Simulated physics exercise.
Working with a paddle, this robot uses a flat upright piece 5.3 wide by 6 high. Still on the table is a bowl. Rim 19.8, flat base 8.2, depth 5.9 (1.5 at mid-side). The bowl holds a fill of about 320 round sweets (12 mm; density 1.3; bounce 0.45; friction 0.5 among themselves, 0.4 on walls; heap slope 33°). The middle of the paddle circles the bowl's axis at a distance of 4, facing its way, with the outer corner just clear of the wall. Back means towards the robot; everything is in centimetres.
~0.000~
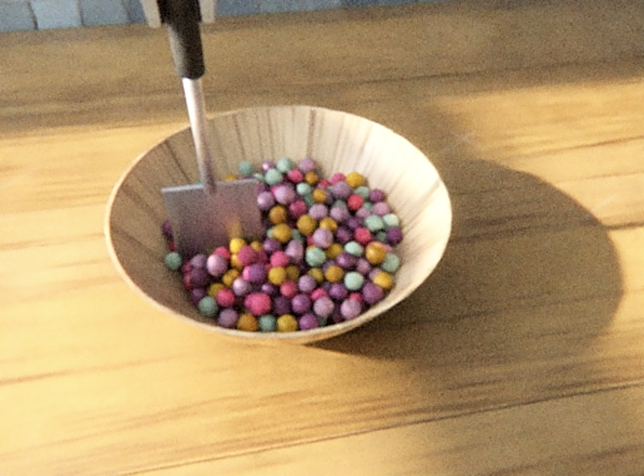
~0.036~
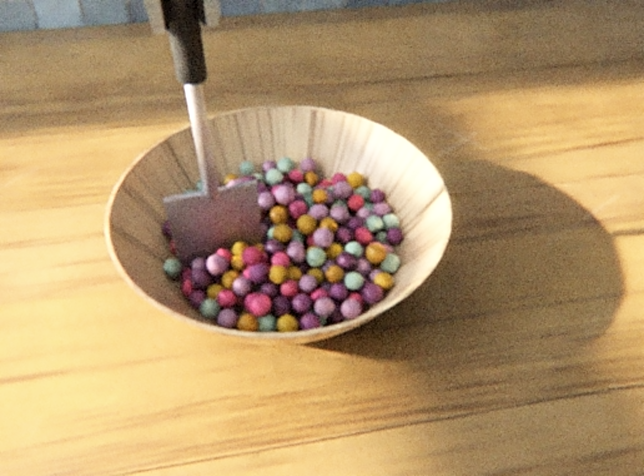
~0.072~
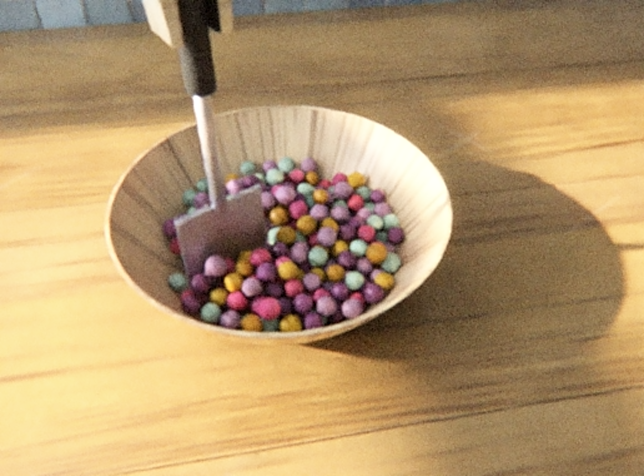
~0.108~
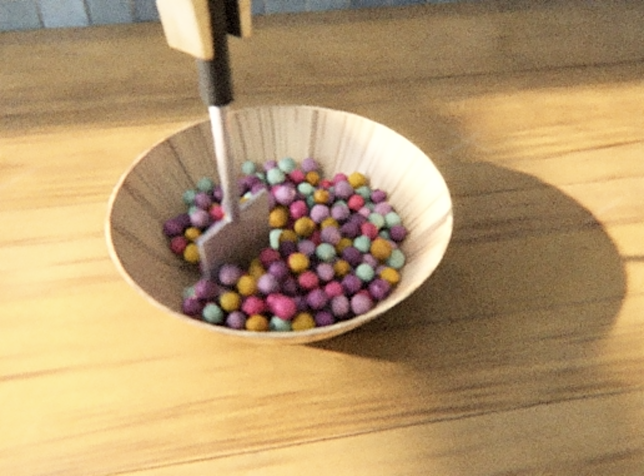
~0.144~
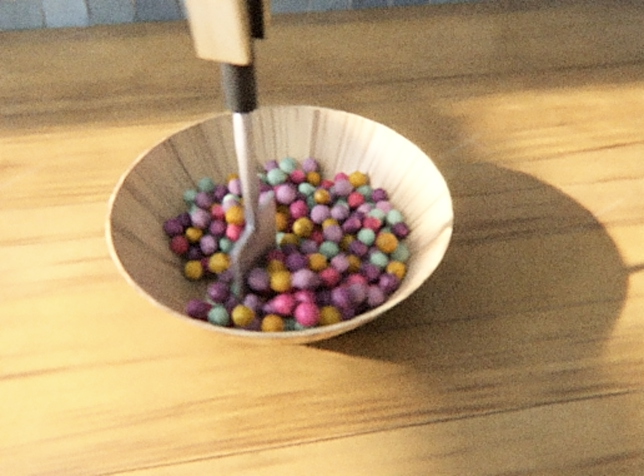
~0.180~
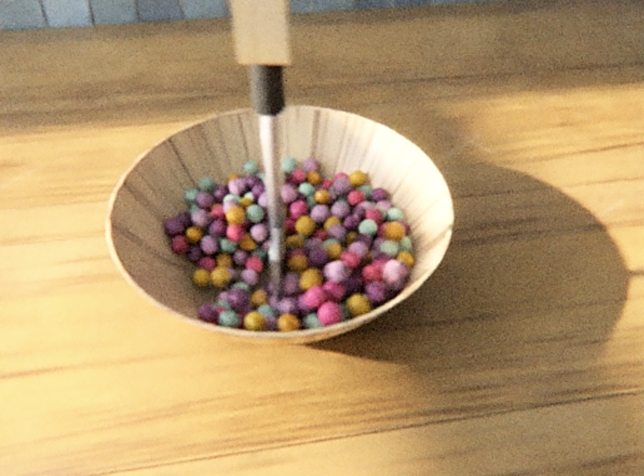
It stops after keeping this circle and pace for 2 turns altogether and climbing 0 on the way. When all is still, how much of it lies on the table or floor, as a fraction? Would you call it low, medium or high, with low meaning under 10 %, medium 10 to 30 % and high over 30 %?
I would call it medium, 10 to 30 %.
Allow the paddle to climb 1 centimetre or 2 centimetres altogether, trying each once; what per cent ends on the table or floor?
Trial one: Roughly 15 %; trial two: Roughly 10 %.
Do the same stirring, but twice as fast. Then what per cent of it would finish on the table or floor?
Then roughly 55 per cent.
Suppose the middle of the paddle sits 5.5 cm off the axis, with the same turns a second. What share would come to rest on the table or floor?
It would be near 20 per cent.
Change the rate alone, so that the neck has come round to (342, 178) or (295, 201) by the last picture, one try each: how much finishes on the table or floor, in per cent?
Some 50 and 30 per cent.
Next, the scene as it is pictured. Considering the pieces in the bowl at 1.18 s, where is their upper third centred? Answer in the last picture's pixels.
Around (317, 154).
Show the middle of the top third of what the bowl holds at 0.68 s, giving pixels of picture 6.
Near (172, 214).
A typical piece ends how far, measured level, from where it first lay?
My guess is close to 10 centimetres.
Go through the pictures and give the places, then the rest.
In the first picture, the paddle neck at (206, 164), 0° round; upper third of the load around (282, 225), from x 170 to 395, top at y 165; 316 in the bowl.
In the second picture, the paddle neck at (208, 169), 8° round; upper third of the load around (281, 229), from x 170 to 395, top at y 165.
In the third picture, the paddle neck at (216, 182), 26° round; upper third of the load around (279, 234), from x 170 to 395, top at y 165.
In the fourth picture, the paddle neck at (231, 193), 44° round; upper third of the load around (289, 249), from x 175 to 400, top at y 165.
In the fifth picture, the paddle neck at (252, 200), 62° round; upper third of the load around (305, 253), from x 175 to 400, top at y 165.
In the sixth picture, the paddle neck at (276, 202), 81° round; upper third of the load around (330, 258), from x 175 to 405, top at y 165; 316 in the bowl.
After 0.68 s, 332° round, highest piece 9 above the table; 288 in the bowl, 23 on the table or floor, 5 in flight or on the tool.
After 1.18 s, 224° round, highest piece 8 above the table; 260 in the bowl, 54 on the table or floor, 2 in flight or on the tool.
After 1.63 s, 0° round, highest piece 6 above the table; 255 in the bowl, 61 on the table or floor.
After 2.33 s, 0° round, highest piece 6 above the table; 255 in the bowl, 61 on the table or floor.
In the end, 255 in the bowl, 61 on the table or floor. That is 19 % on the table or floor.
